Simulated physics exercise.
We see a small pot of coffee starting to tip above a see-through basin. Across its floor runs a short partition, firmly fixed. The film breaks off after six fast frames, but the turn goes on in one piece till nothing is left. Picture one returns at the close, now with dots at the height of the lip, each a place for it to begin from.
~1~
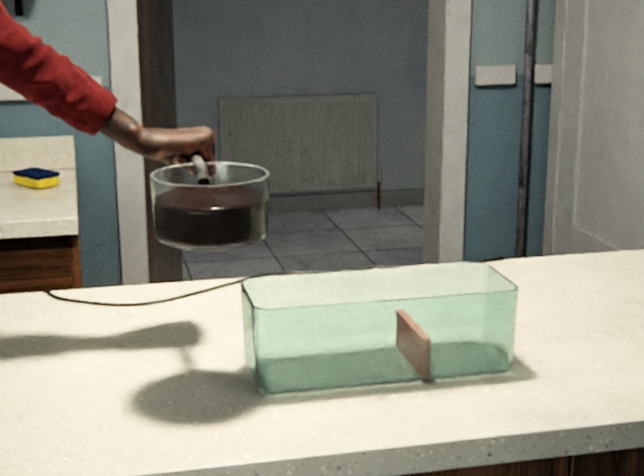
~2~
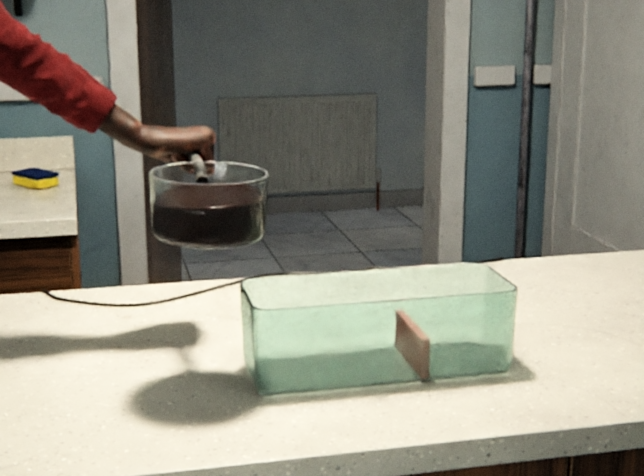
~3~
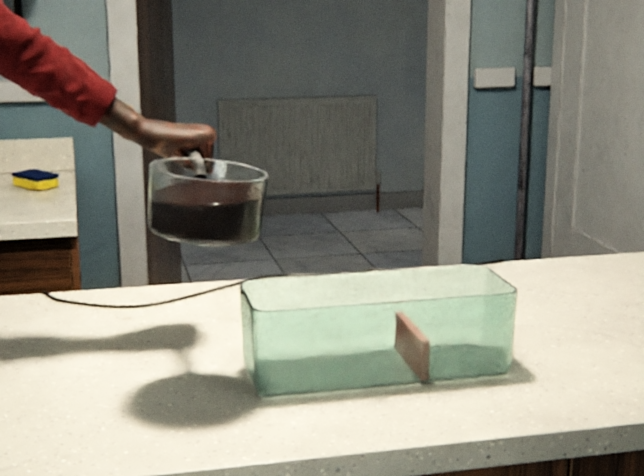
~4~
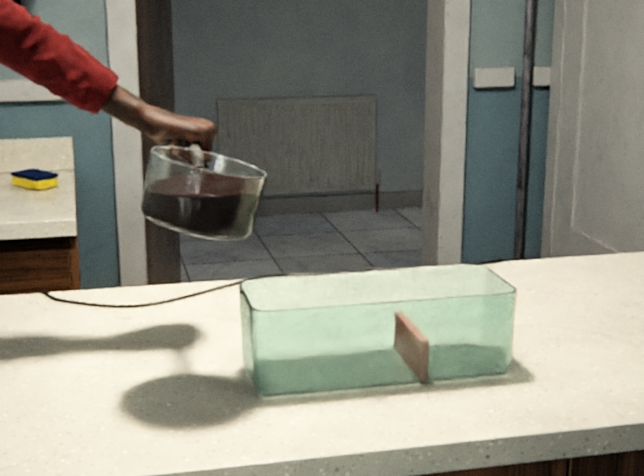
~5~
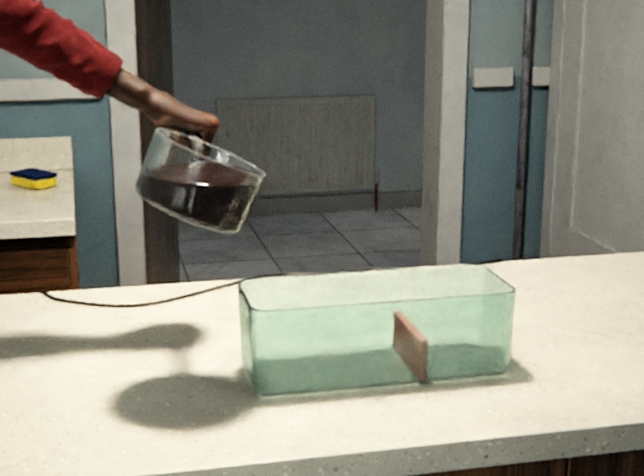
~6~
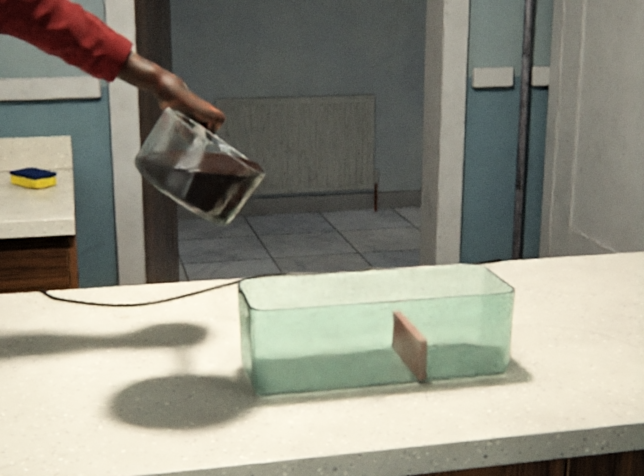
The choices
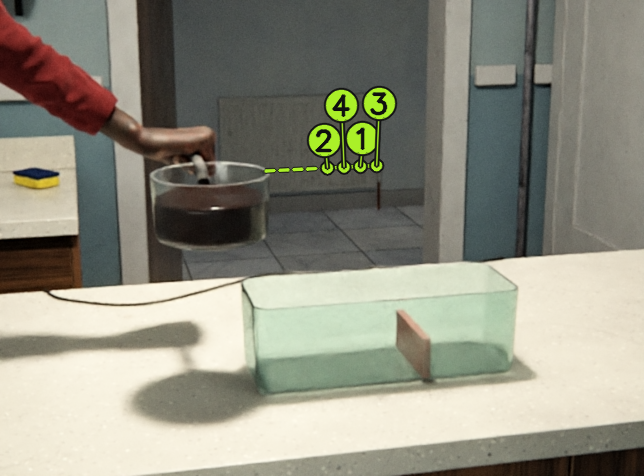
A hand in a red sleeve holds a small clear pot of dark coffee at the upper left of a kitchen, seen from slightly above across a pale speckled counter. Below and to the right sits a see-through greenish basin with a short pinkish-brown partition, while a yellow and blue sponge lies far left. The hand first holds the pot upright, then tilts it steadily rightward until coffee reaches the lip.
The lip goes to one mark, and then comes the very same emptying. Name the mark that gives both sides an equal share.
Go for 2.
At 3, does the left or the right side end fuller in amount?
The right one.
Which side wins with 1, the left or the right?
The right side.
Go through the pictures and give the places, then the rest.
Upright, lip at (265, 171); basin from (256, 393) to (511, 370); top of the wall at (413, 323); nothing has left yet.
Upright, lip at (265, 171); nothing has left yet.
Tipped about 6°, lip at (265, 173); nothing has left yet.
Tipped about 14°, lip at (264, 172); nothing has left yet.
Tipped about 24°, lip at (263, 172); nothing has left yet.
Tipped about 36°, lip at (263, 172); coffee is over the lip, down to (263, 172).
On the marked copy, 1 at (360, 166); 2 at (327, 168); 3 at (376, 165); 4 at (344, 167).
With 1, about 10 % ends left of the wall and 89 % right of it.
With 2, about 46 % ends left of the wall and 52 % right of it.
With 3, about 10 % ends left of the wall and 88 % right of it.
With 4, about 19 % ends left of the wall and 79 % right of it.
